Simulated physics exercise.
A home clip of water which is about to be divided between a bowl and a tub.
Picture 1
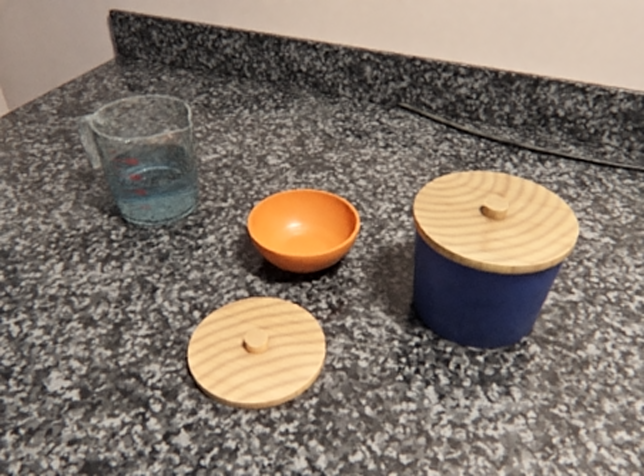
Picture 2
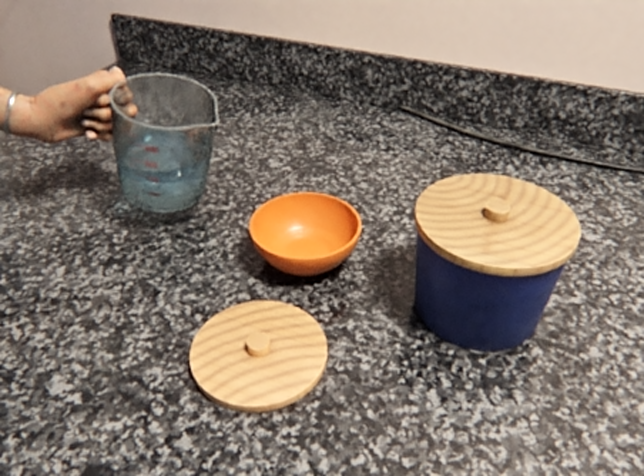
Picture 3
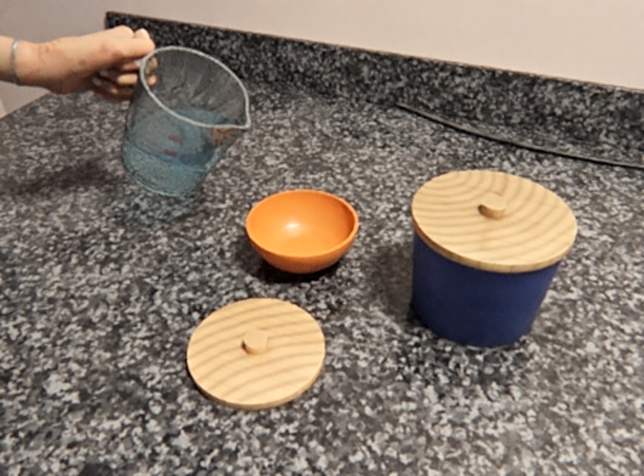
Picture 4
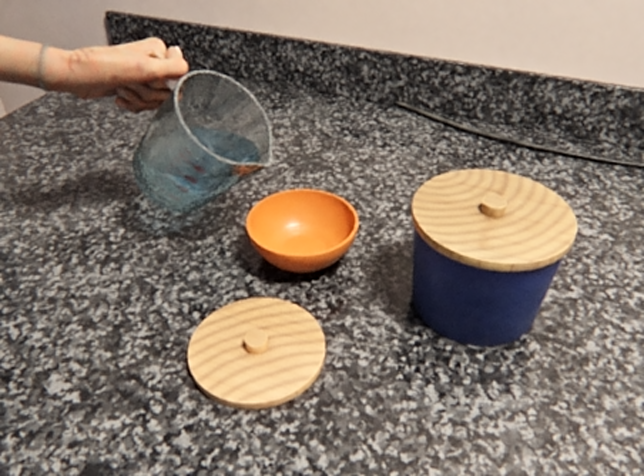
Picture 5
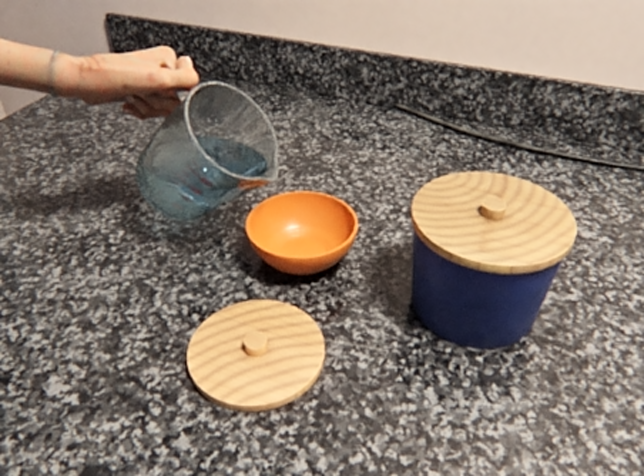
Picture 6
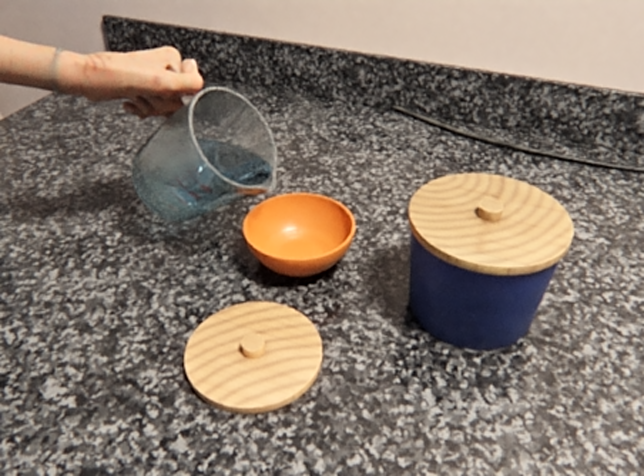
The footage shows a hand lifting a clear jug of bluish liquid at the left of a speckled countertop and tilting it rightward beside an open orange bowl, while a lidded blue tub and a loose wooden lid stay still.
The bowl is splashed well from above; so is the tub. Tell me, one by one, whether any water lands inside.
Outcome: The bowl contains it. The tub does not contain it.
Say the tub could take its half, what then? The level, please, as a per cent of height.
Level: Approx. 15 % of height.
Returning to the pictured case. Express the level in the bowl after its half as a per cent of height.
It stands at around 70 per cent of the height.
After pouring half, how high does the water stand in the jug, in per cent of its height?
Roughly 25 in a hundred, by my reckoning.
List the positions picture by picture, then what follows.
The first picture shows all stand on the top; jug (150, 159) about half full; bowl (304, 240) open; tub (482, 265) with its lid on.
The second picture shows the hand lifts the jug; jug about half full, surface at (163, 148); bowl (306, 243) open.
The third picture shows tilting; jug (180, 125) tipped 30° with all of its load; tub (481, 264) with its lid on.
The fourth picture shows no stream yet; jug (199, 146) tipped 40° with all of its load; bowl (303, 240) open.
The fifth picture shows still nothing leaves it; jug (204, 156) tipped 45° with all of its load; tub (481, 266) with its lid on.
The sixth picture shows on the point of pouring; jug (203, 160) tipped 50° with all of its load; bowl (300, 244) open; tub (478, 267) with its lid on.
Soon after, the water goes into the bowl.
Later, it hits the lid of the tub and runs off.
In the end, the bowl has its share inside; the tub is empty, in a puddle.
